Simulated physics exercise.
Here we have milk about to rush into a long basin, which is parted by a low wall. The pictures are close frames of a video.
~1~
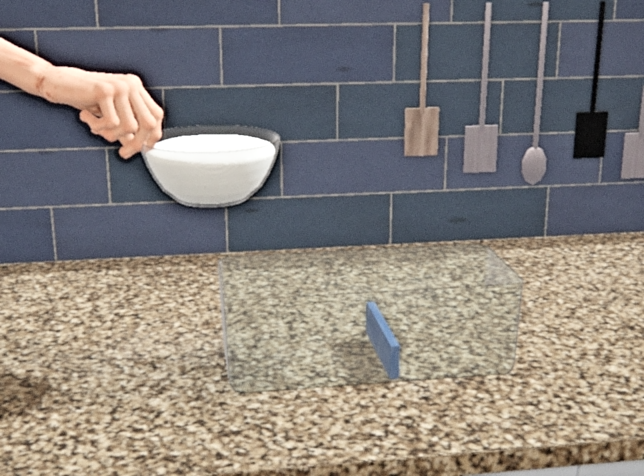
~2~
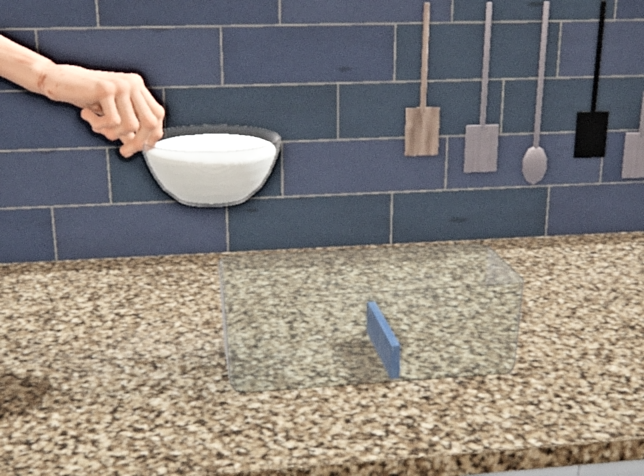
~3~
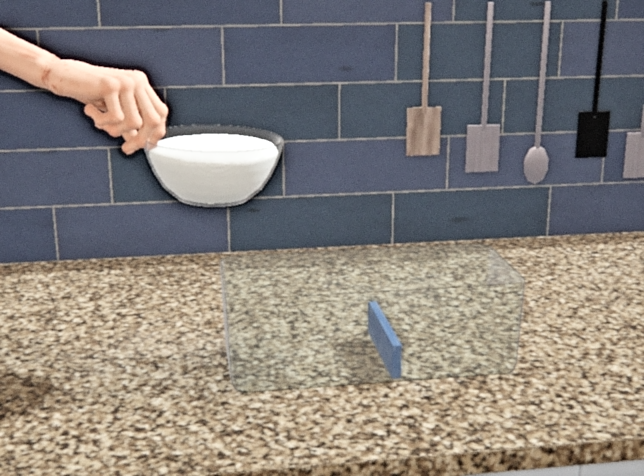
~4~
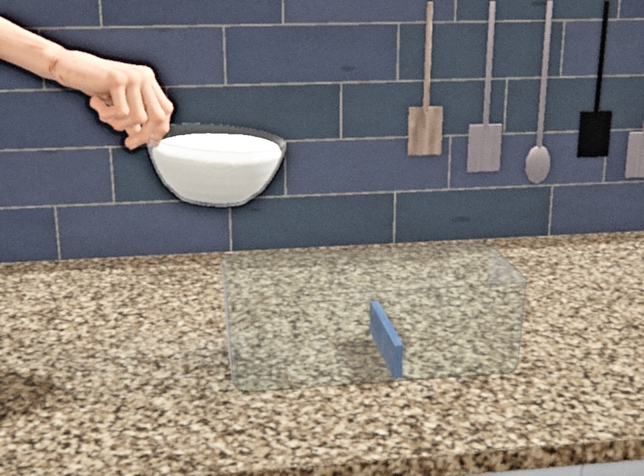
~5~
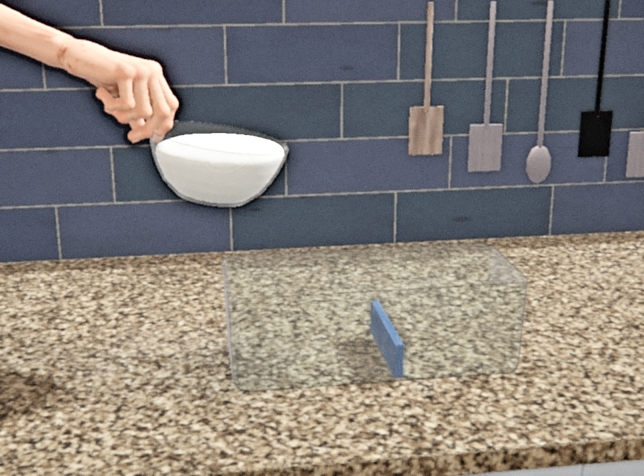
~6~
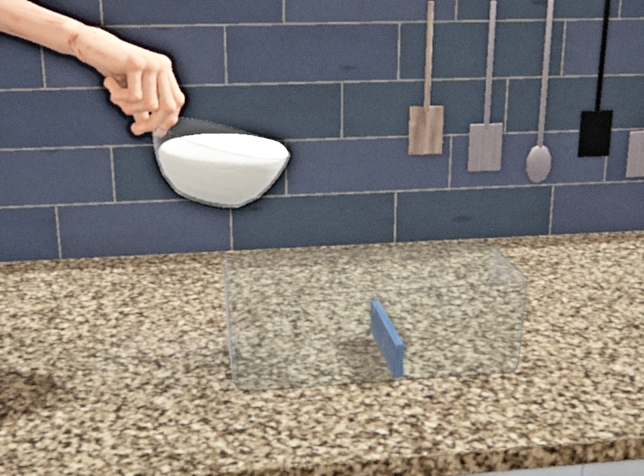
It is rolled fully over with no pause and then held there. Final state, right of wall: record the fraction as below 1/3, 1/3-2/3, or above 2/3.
Recorded: Below 1/3.
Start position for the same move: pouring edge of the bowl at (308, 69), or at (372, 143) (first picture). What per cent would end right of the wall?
The first start gives some 45 %, the second some 85 %.
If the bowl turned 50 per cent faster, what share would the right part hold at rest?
About 15 %.
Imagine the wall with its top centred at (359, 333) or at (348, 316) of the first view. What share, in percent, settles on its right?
In order, near 20 and 25 in a hundred.
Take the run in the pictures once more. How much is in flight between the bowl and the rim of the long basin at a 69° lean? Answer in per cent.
It's about 35 per cent.
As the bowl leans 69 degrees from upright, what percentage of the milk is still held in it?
About 35 % remains.
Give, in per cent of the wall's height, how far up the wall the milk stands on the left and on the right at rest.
Close to 60 for the left and 0 for the right.
A moment on, the bowl is tipped part way and 33 per cent is still to pour, 32 is left of the wall and 0 right of it.
Next, the bowl is tipped on its side and 0 per cent is still to pour, 91 is left of the wall and 5 right of it.
Then the bowl is tipped right over and 0 per cent is still to pour, 93 is left of the wall and 7 right of it.
Later the bowl is tipped right over and 0 per cent is still to pour, 93 is left of the wall and 7 right of it.
At rest 93 per cent lies left of the wall, 7 right of it and 1 outside.
